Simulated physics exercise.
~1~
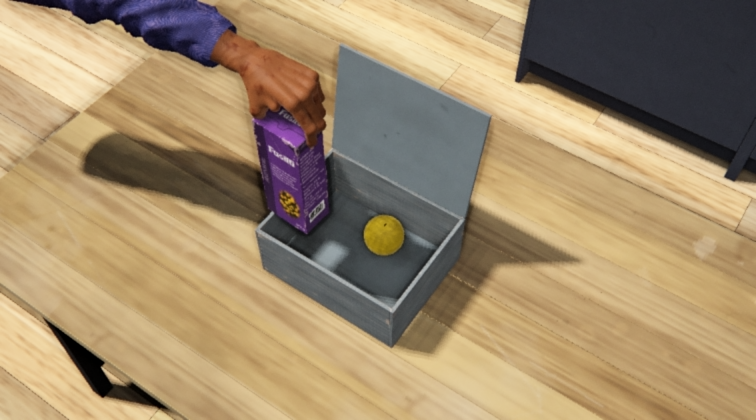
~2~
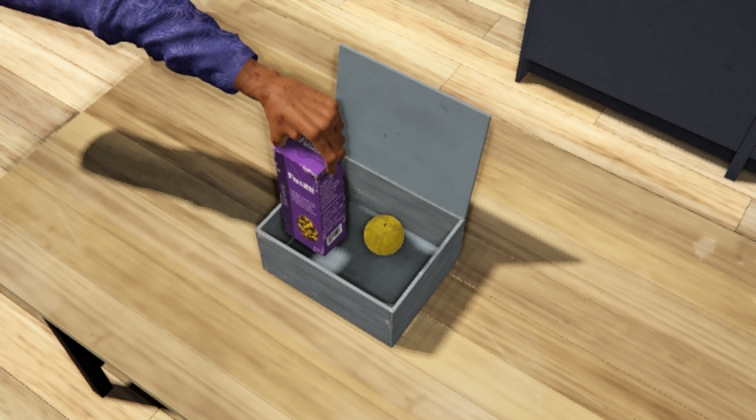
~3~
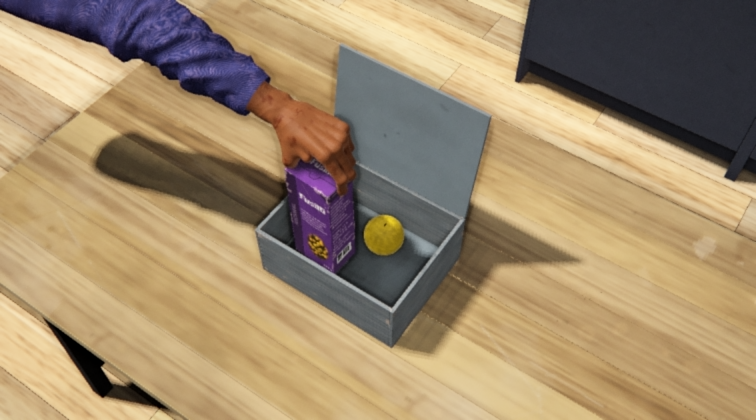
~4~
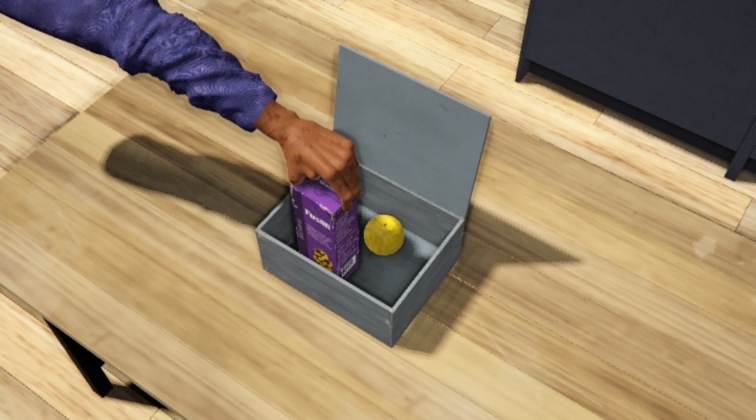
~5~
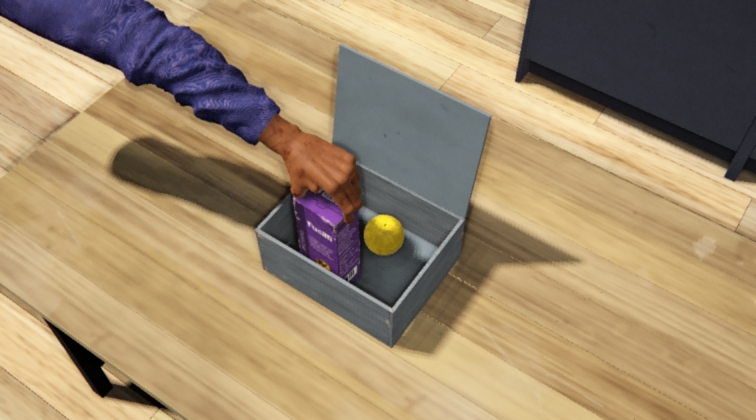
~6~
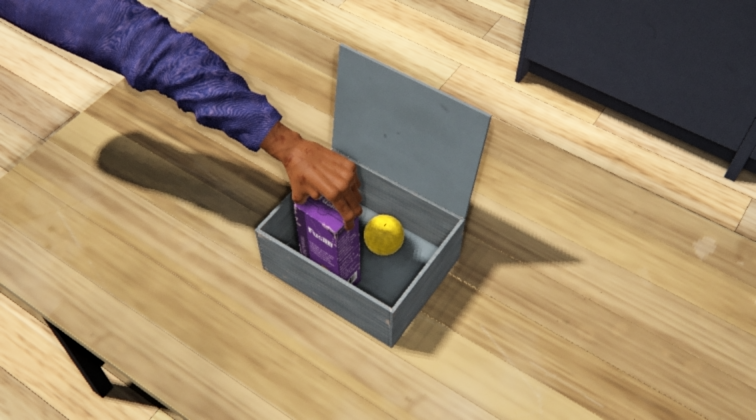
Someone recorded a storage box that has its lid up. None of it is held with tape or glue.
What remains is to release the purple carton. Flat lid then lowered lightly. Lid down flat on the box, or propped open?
Lid blocked.
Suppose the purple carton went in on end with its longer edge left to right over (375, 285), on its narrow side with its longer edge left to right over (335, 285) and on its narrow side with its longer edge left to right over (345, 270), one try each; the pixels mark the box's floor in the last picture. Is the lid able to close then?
On the first attempt the lid can't come down, on the second it drops into place, and on the third it drops into place.
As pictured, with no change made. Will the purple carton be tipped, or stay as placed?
Looking at the last picture, the purple carton is left as set.
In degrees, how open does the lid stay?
Some 35°.
Then, 1.20 s on from there, lid starting down.
Then, 1.70 s on from there, lid 52° above the rim.
Then, 3.40 s on from there, lid 36° above the rim.
In the end, lid 36° above the rim; both unmoved. At the end, from the last picture's camera, purple carton near (330, 245).
